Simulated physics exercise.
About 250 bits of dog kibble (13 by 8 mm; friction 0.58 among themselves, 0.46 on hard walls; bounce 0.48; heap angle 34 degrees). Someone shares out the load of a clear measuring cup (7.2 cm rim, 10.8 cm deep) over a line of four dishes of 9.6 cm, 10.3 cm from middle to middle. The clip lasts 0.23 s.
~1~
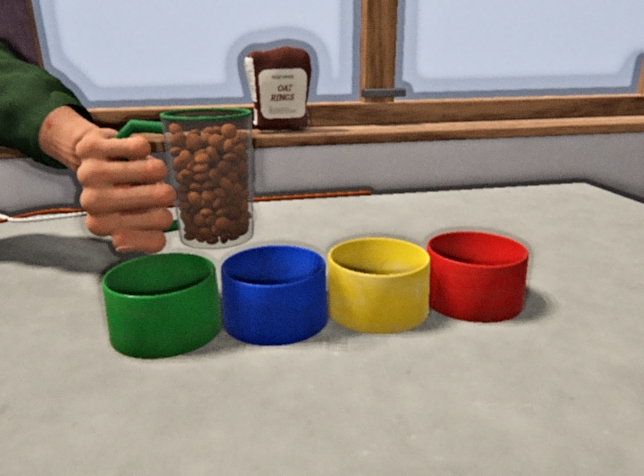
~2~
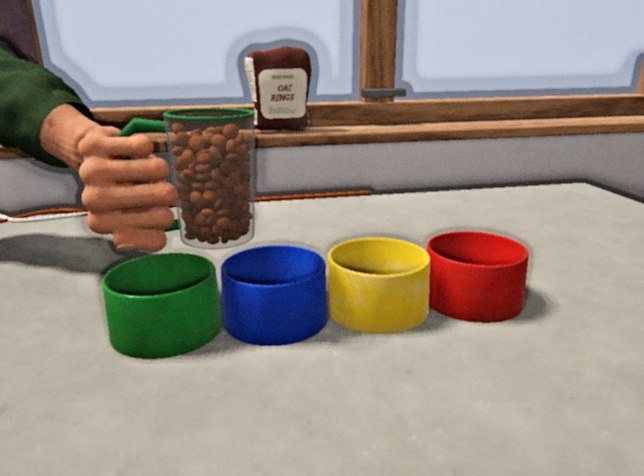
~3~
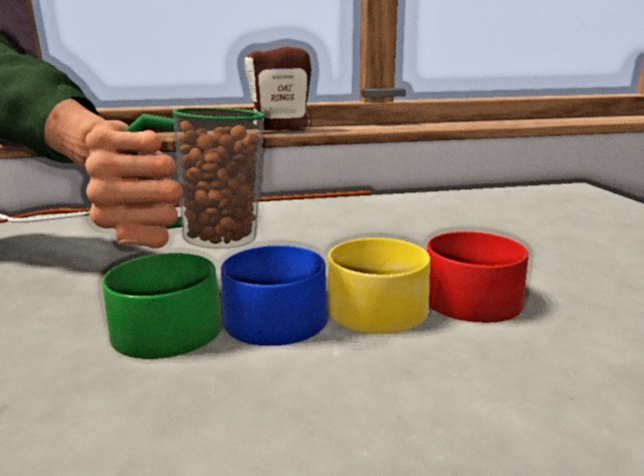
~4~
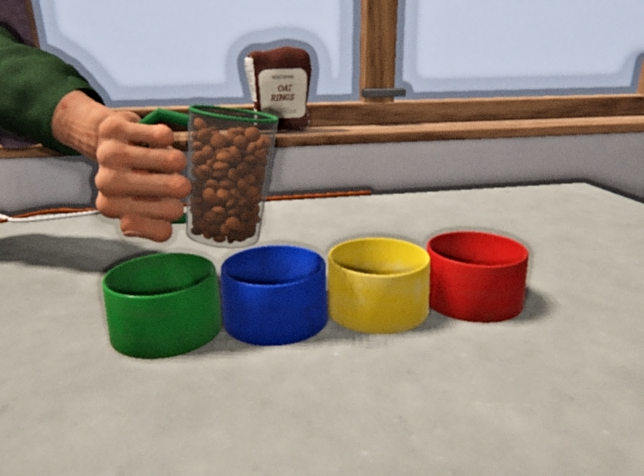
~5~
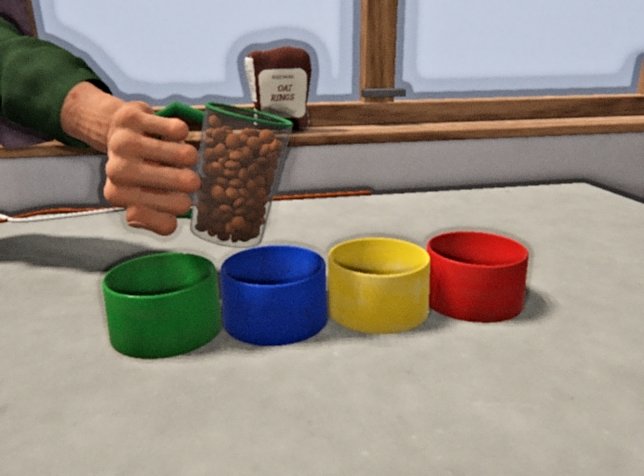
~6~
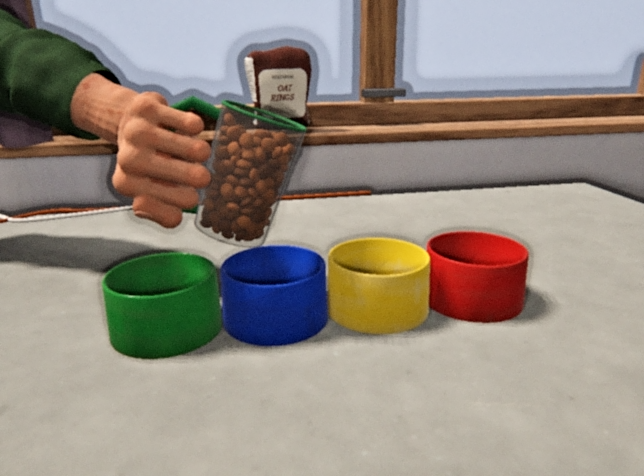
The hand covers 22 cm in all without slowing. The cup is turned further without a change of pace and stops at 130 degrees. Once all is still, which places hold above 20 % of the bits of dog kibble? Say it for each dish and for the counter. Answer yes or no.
Red dish: Yes; blue dish: No; green dish: No; yellow dish: No; on the counter: No.
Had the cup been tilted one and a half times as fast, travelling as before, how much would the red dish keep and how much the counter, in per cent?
Red 40; counter 20.
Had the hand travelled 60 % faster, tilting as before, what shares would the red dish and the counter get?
In that case red 100; counter 0.
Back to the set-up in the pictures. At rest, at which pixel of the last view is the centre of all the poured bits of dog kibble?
At about (481, 272).
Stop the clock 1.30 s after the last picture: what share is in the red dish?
About 100 per cent by then.
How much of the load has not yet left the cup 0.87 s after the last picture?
Roughly 80 per cent.
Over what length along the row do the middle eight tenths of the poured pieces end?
Some 6 cm.
Then, 0.52 s after the last picture, tilt 78 degrees; cup holds 100 %.
Then, 0.87 s after the last picture, tilt 118 degrees; cup holds 80 %, red 20 %.
Then, 1.30 s after the last picture, tilt 130 degrees; cup holds 0 %, red 100 %.
In the end, red 95 %, blue 0 %, green 0 %, yellow 0 %, counter 5 %.
